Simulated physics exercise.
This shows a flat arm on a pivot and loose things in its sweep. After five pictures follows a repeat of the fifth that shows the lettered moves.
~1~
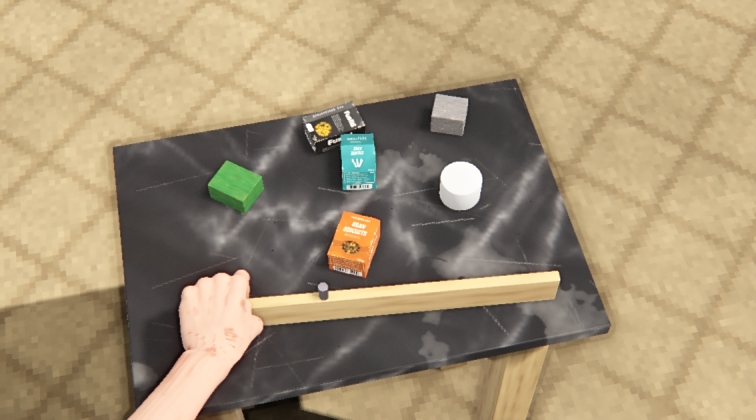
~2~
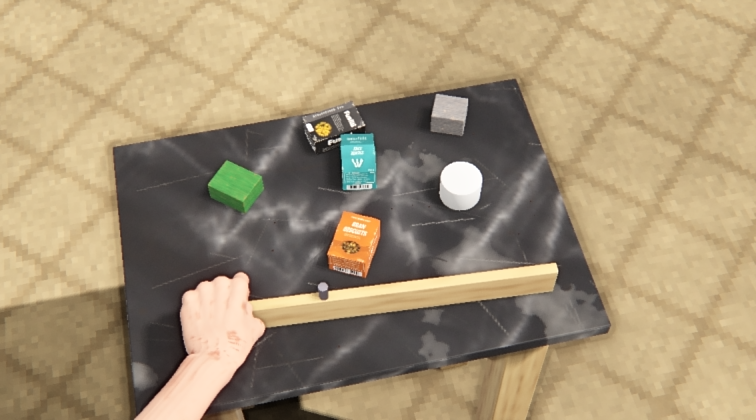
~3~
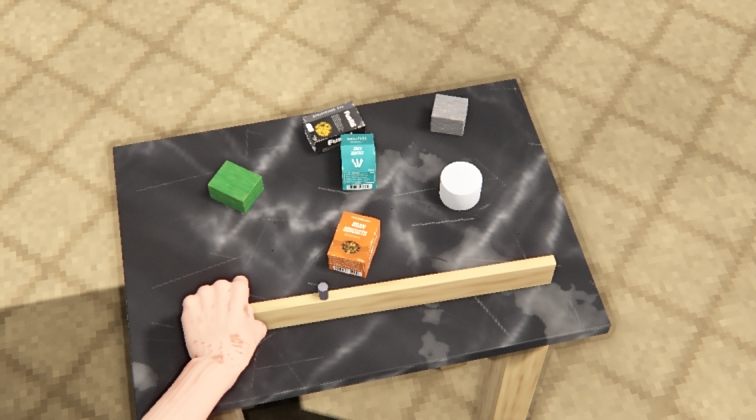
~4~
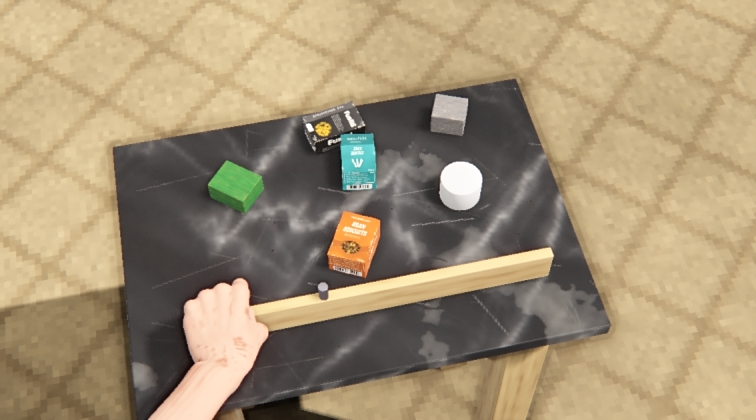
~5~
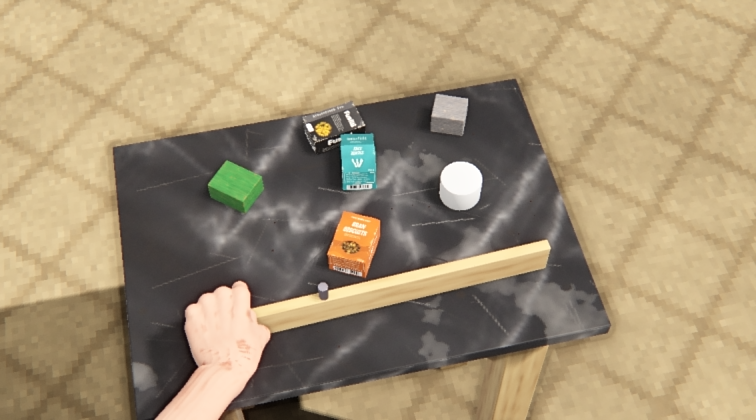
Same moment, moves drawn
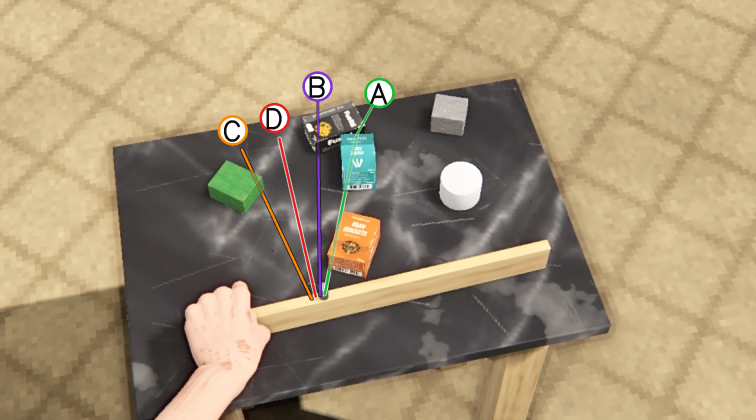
At the start, a hand grips the left end of a wooden arm lying along the near edge of a dark marbled table, with small boxes, blocks and a white pot beyond it. The hand shifts slightly, and the arm's right end swings a little away from the near edge, while the other objects stay still.
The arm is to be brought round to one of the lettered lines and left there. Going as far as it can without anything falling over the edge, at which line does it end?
Nothing falls up to A.
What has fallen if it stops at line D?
It is the black packet.
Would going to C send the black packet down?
By then, yes.
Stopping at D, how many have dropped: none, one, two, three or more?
In all, one.
On the marked copy, A at (341, 210); B at (319, 210); C at (275, 221); D at (297, 213).
With A. Early on, arm (418, 230); black packet (334, 128); grey block (450, 115).
Further on, arm (377, 203); white pot (394, 141); orange packet (339, 235).
At the end, arm (345, 195); black packet (302, 114); white pot (342, 117); nothing has fallen.
As for the rest, B drops the black packet; C drops the black packet; D drops the black packet.
